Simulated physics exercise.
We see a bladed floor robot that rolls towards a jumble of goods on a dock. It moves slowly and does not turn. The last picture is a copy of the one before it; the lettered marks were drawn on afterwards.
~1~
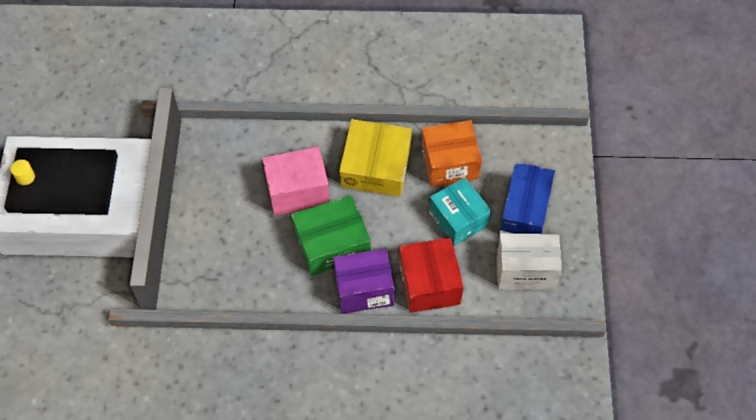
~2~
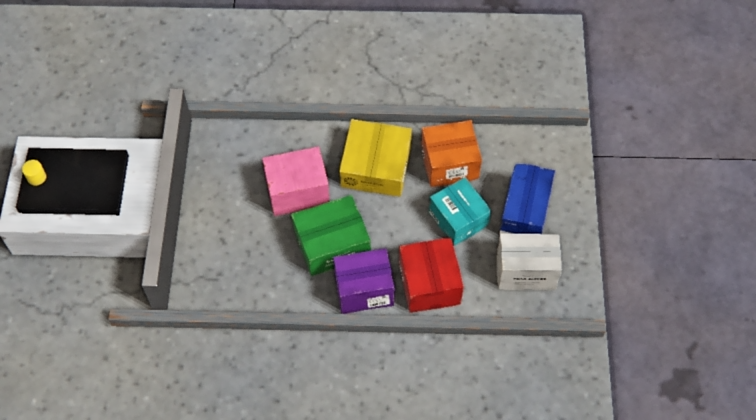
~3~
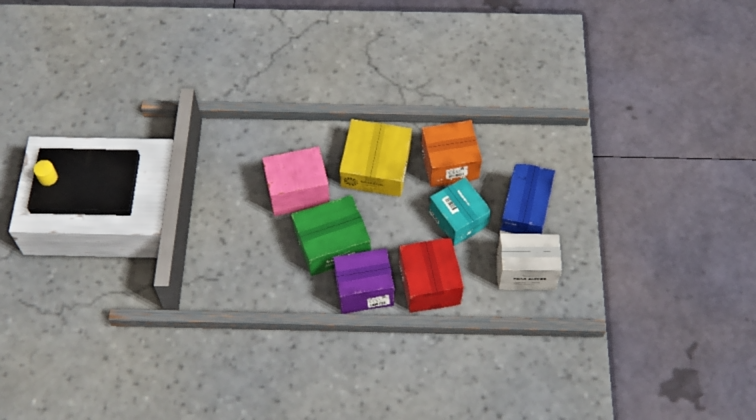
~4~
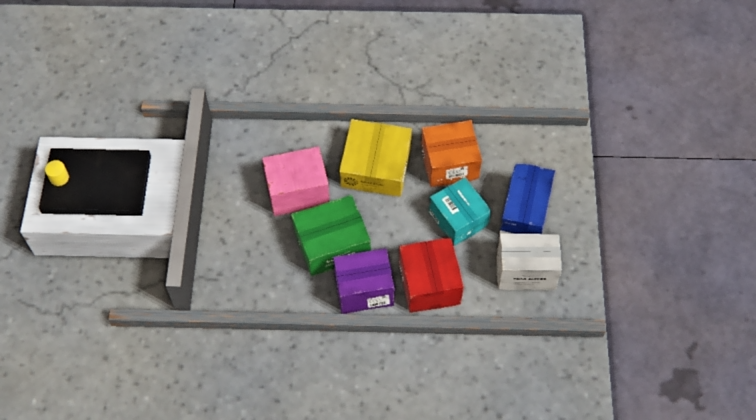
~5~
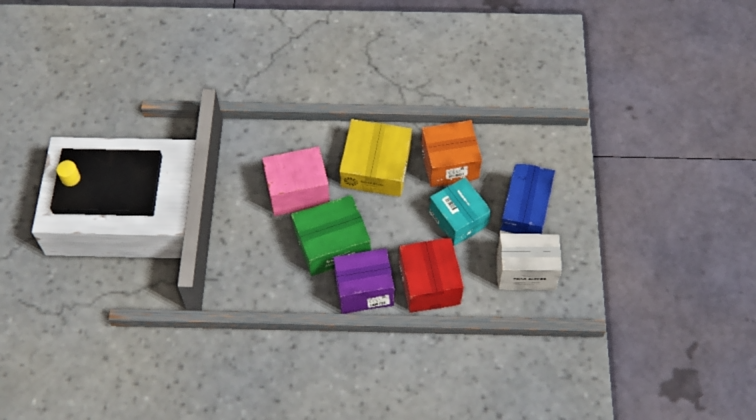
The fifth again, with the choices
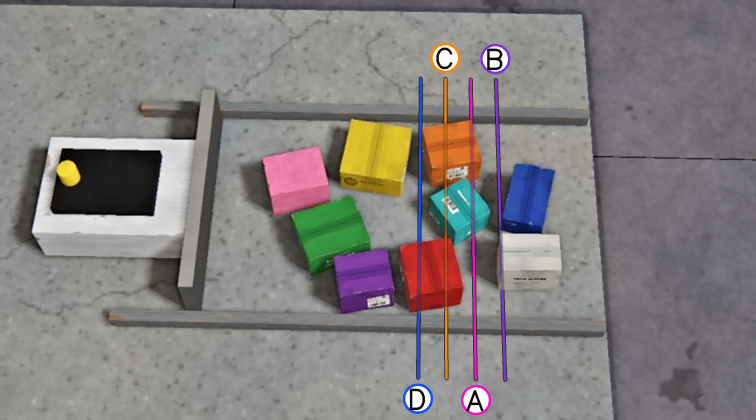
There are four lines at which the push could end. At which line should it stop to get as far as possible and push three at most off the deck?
It can go as far as B.
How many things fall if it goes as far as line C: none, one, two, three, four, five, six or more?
In all, none.
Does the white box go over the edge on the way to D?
By then, no.
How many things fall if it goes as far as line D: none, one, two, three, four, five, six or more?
The count is none.
On the marked copy, A at (473, 218); B at (500, 219); C at (446, 218); D at (420, 217).
Taking B. A third of the way, robot (225, 183); orange parcel (460, 150); yellow parcel (403, 154).
Two thirds of the way, robot (333, 186); white box (574, 260); orange parcel (558, 143).
When it is over, robot (415, 187); white box over the edge; blue box over the edge; three fallen.
As for the rest, A is within the limit but short; C is within the limit but short; D is within the limit but short.
